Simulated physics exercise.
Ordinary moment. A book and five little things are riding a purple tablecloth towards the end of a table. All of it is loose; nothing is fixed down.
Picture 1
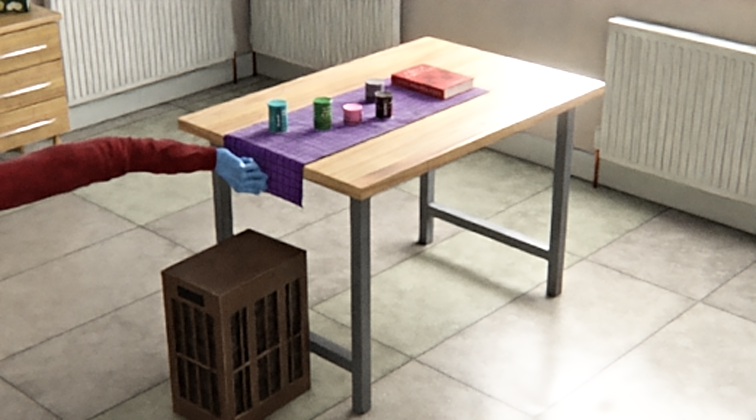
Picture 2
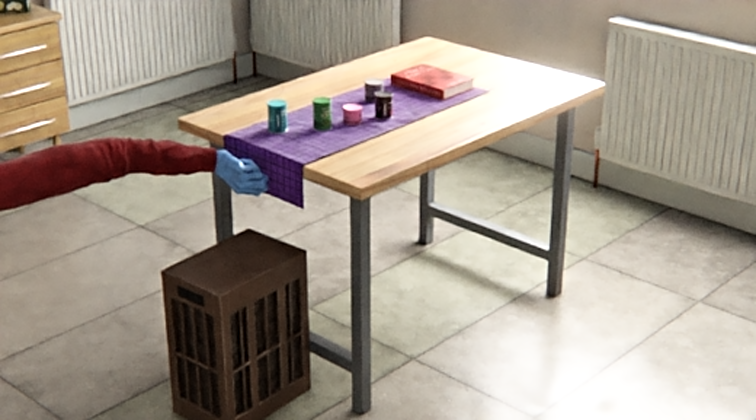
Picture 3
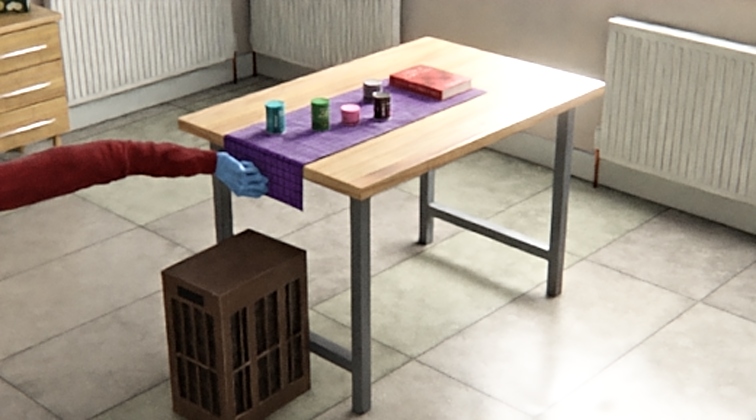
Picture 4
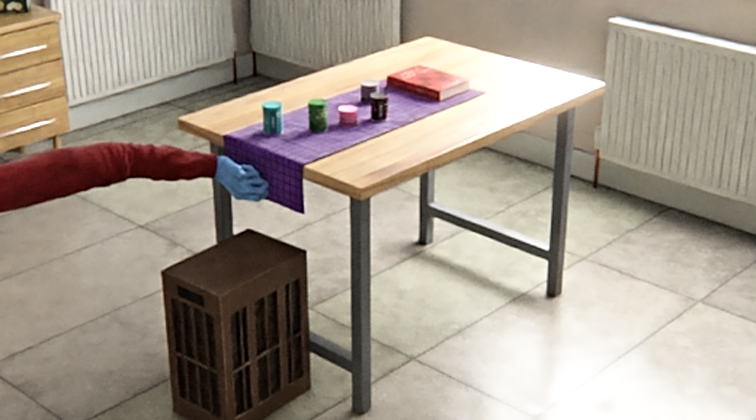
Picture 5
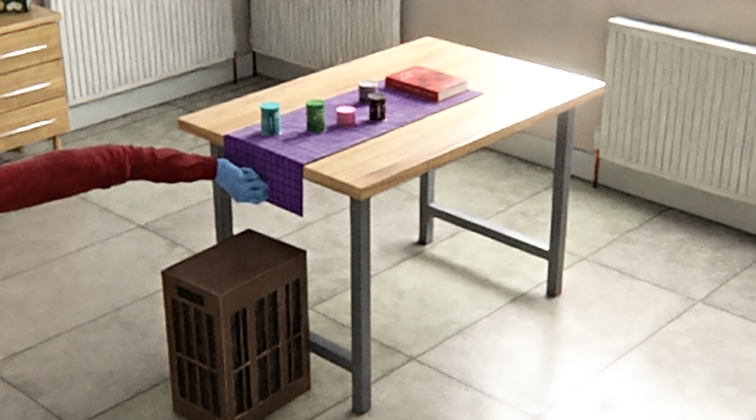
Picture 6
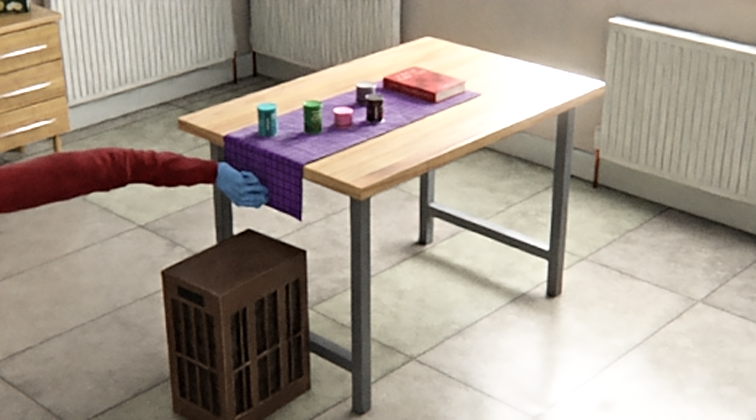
In the video, a blue-gloved hand in a red sleeve grips the end of a purple cloth on a wooden table and draws it slightly downward, as the small containers and red book on it shift a little toward the hand.
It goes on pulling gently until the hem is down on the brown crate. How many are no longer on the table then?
The final total over the edge will be one.
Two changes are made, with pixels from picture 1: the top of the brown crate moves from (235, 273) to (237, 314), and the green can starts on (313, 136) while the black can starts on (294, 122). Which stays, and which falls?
In the end the green can is no longer on top and the black can is no longer on top.
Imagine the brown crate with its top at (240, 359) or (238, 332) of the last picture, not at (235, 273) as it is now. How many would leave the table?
It would be 4 and 3.
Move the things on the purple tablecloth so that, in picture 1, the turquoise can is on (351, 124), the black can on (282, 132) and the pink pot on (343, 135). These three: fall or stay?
In the end the turquoise can is still up there, the black can is no longer up there and the pink pot is still up there.
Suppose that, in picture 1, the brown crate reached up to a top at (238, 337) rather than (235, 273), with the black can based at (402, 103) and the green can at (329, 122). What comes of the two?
Black can: Still up. Green can: Off.
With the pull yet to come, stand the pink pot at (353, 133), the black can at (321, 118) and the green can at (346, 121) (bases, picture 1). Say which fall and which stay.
Pink pot - stays aboard, black can - stays aboard, green can - stays aboard.
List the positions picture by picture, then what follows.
In the first frame, hem (303, 208); turquoise can (277, 102); green can (322, 100); pink pot (353, 107); black can (384, 94); grey pot (374, 81); top of the crate (235, 273).
In the second frame, hem (304, 209); turquoise can (277, 103).
In the third frame, hem (303, 211); green can (320, 101).
In the fourth frame, hem (305, 214); pink pot (348, 108); top of the crate (235, 273).
In the fifth frame, hem (304, 217); black can (378, 96).
In the sixth frame, hem (302, 222); turquoise can (267, 106); green can (312, 103); pink pot (343, 110); black can (375, 97); grey pot (365, 84).
Soon after, hem near (264, 234); all still up.
Then, hem on the crate; turquoise can gone.
At rest, hem on the crate; turquoise can gone. It carries off one.
